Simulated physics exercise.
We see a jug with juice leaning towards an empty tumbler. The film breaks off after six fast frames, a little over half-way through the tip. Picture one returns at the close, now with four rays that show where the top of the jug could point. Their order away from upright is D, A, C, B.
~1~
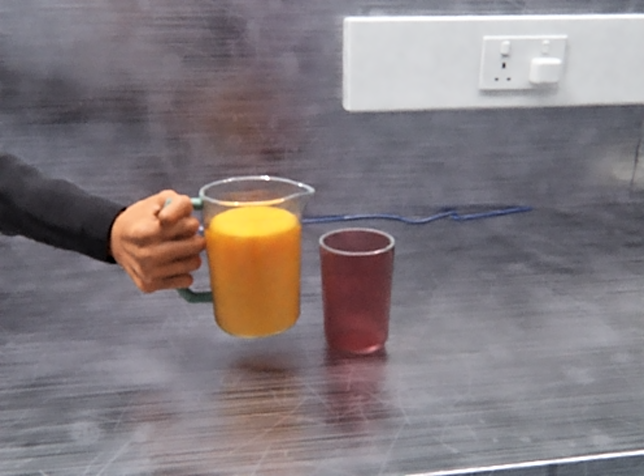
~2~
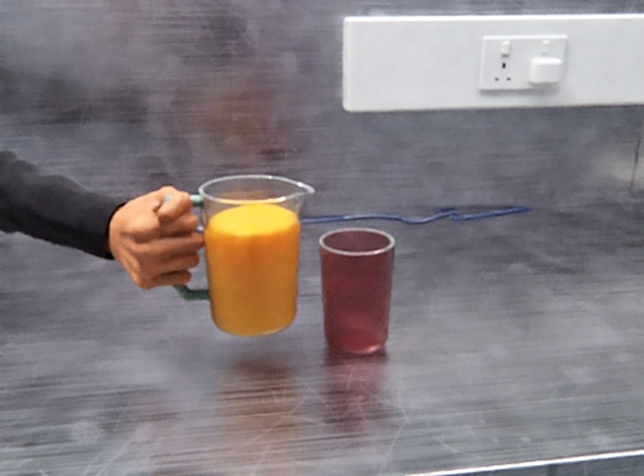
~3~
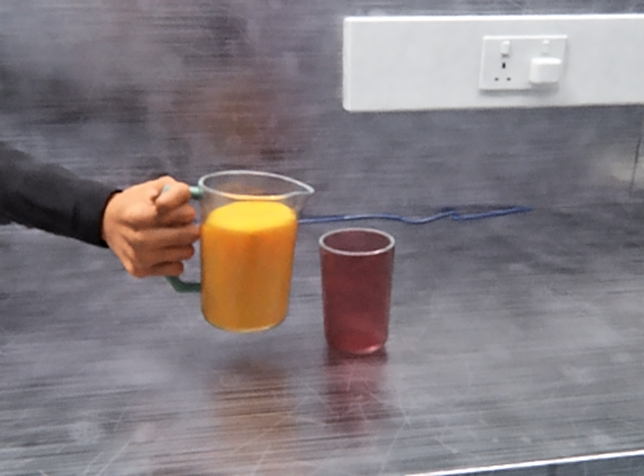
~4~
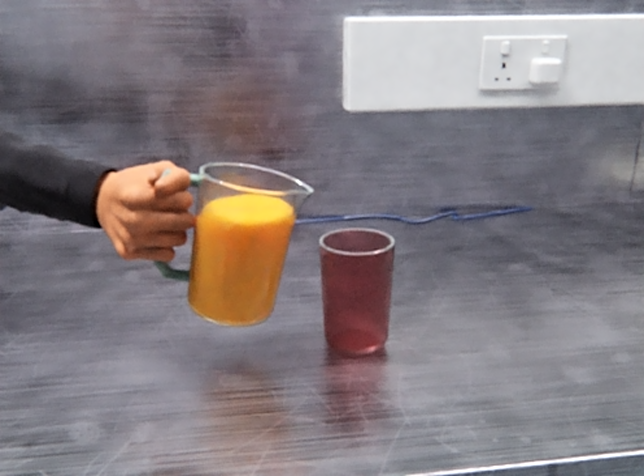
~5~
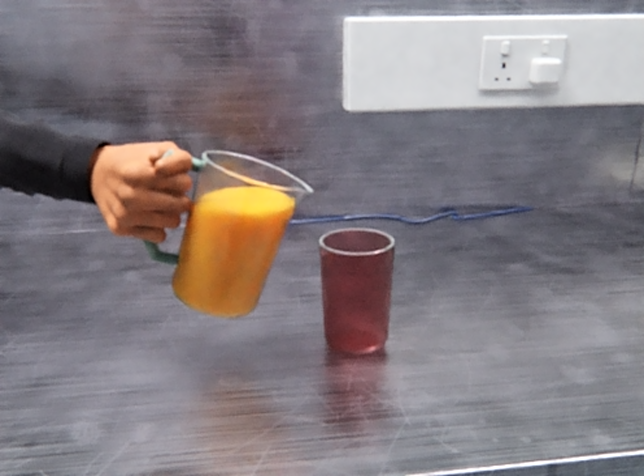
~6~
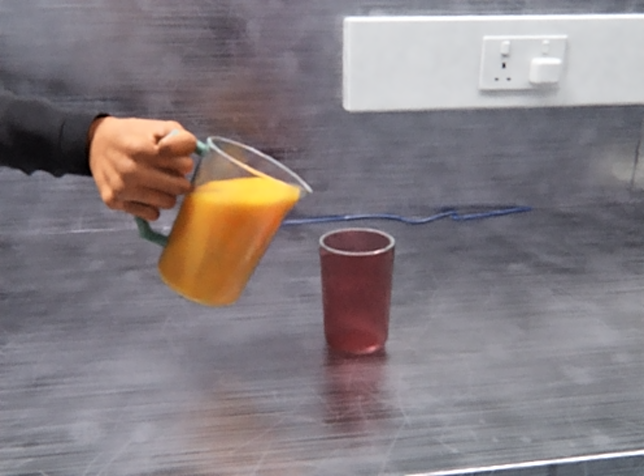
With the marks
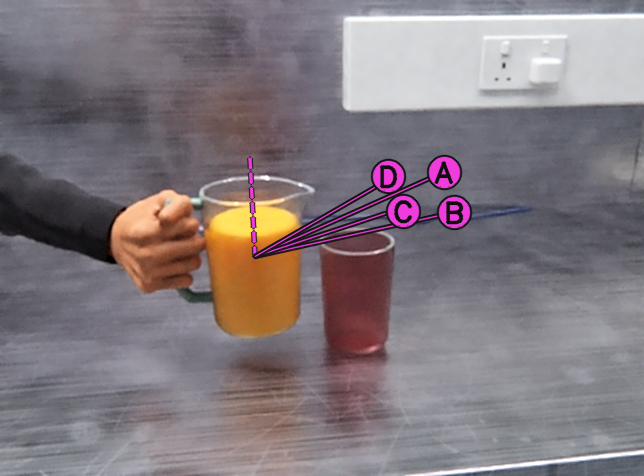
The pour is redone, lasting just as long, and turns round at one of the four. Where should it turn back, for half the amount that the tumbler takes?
It is D.
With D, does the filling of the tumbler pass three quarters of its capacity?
No.
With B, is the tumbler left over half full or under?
Over half.
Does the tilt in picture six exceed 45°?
No, it does not.
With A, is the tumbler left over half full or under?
Over half.
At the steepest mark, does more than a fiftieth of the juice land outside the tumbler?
Yes.
On the marked copy, A at (429, 178); B at (438, 215); C at (385, 213); D at (375, 187).
With A, the tumbler ends with about 69 % of what it can hold.
With B, the tumbler ends with about 82 % of what it can hold; 19 % of the juice is spilt.
With C, the tumbler ends with about 77 % of what it can hold; 9 % of the juice is spilt.
With D, the tumbler ends with about 50 % of what it can hold.
